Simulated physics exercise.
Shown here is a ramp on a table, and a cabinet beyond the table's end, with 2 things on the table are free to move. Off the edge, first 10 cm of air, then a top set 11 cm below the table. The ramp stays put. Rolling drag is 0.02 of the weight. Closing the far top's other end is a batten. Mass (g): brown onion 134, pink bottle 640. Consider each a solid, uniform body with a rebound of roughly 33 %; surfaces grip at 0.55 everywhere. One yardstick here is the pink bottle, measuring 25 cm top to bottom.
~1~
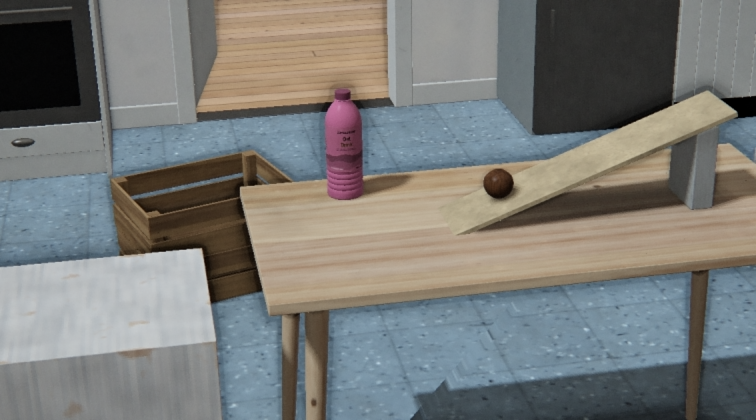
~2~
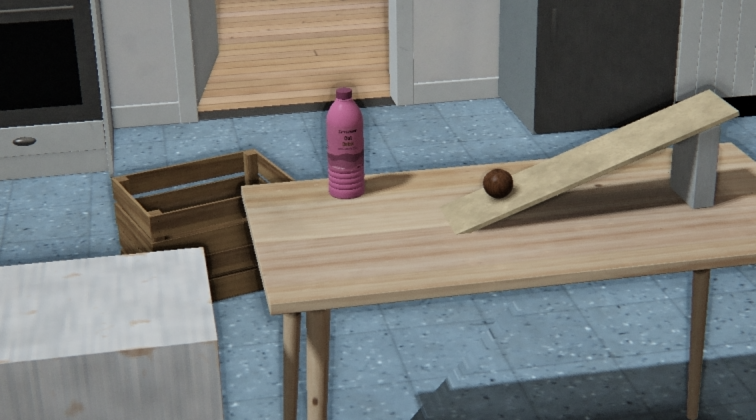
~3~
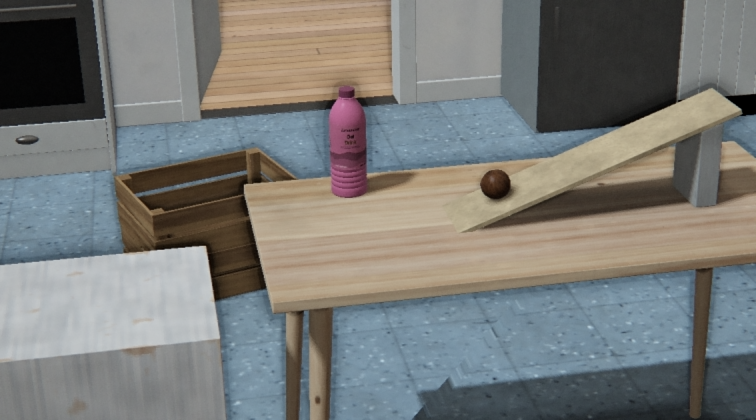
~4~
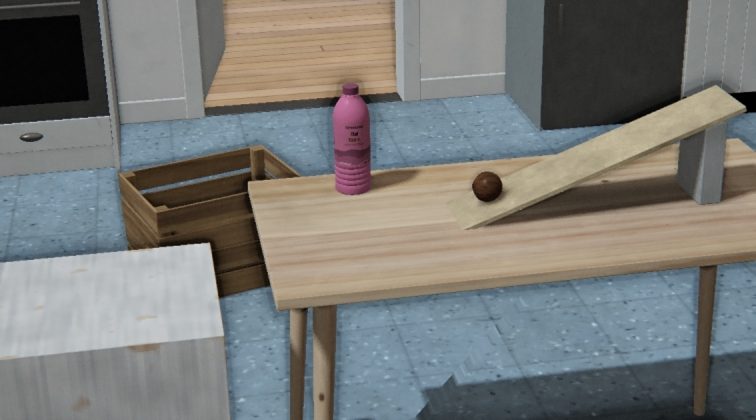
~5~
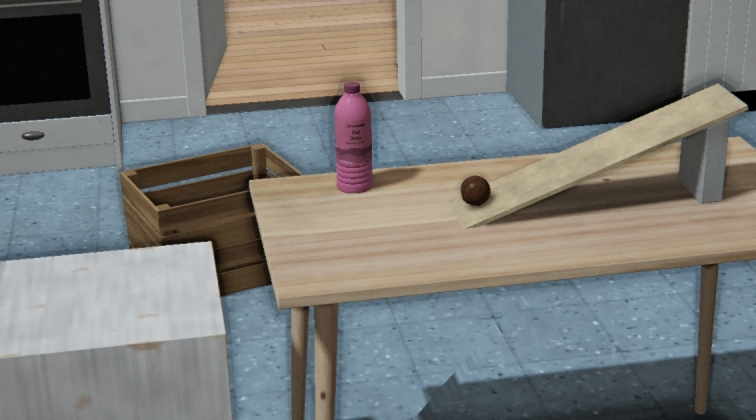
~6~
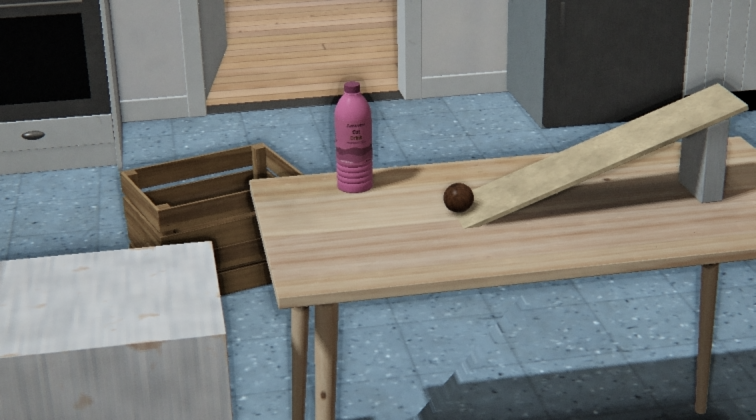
The clip shows a small brown onion near the bottom of a wooden ramp on a table, moving slowly at first, then faster, down and left to the ramp's foot, while a pink bottle stands still on the tabletop.
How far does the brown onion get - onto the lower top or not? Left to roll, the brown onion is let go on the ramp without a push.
It will bridge the space.
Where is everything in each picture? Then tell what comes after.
In the first picture, 54 cm of run left; brown onion (499, 183); pink bottle (344, 143).
In the second picture, 53 cm of run left; brown onion (498, 183); pink bottle (345, 142).
In the third picture, 52 cm of run left; brown onion (496, 184); pink bottle (348, 141).
In the fourth picture, 50 cm of run left; brown onion (487, 187); pink bottle (352, 138).
In the fifth picture, 47 cm of run left; brown onion (475, 191); pink bottle (353, 137).
In the sixth picture, 43 cm of run left; brown onion (459, 198); pink bottle (354, 136).
Then, 0.20 s on from there, 28 cm of run left; brown onion near (393, 206).
Then, 0.50 s on from there, 8 cm of run left; brown onion near (297, 215).
Then, 0.80 s on from there, 12 cm past the table's edge; brown onion near (209, 268).
Then, 1.10 s on from there, 29 cm past the table's edge; brown onion near (127, 279).
In the end, 39 cm past the table's edge; pink bottle under 8 cm from the start.
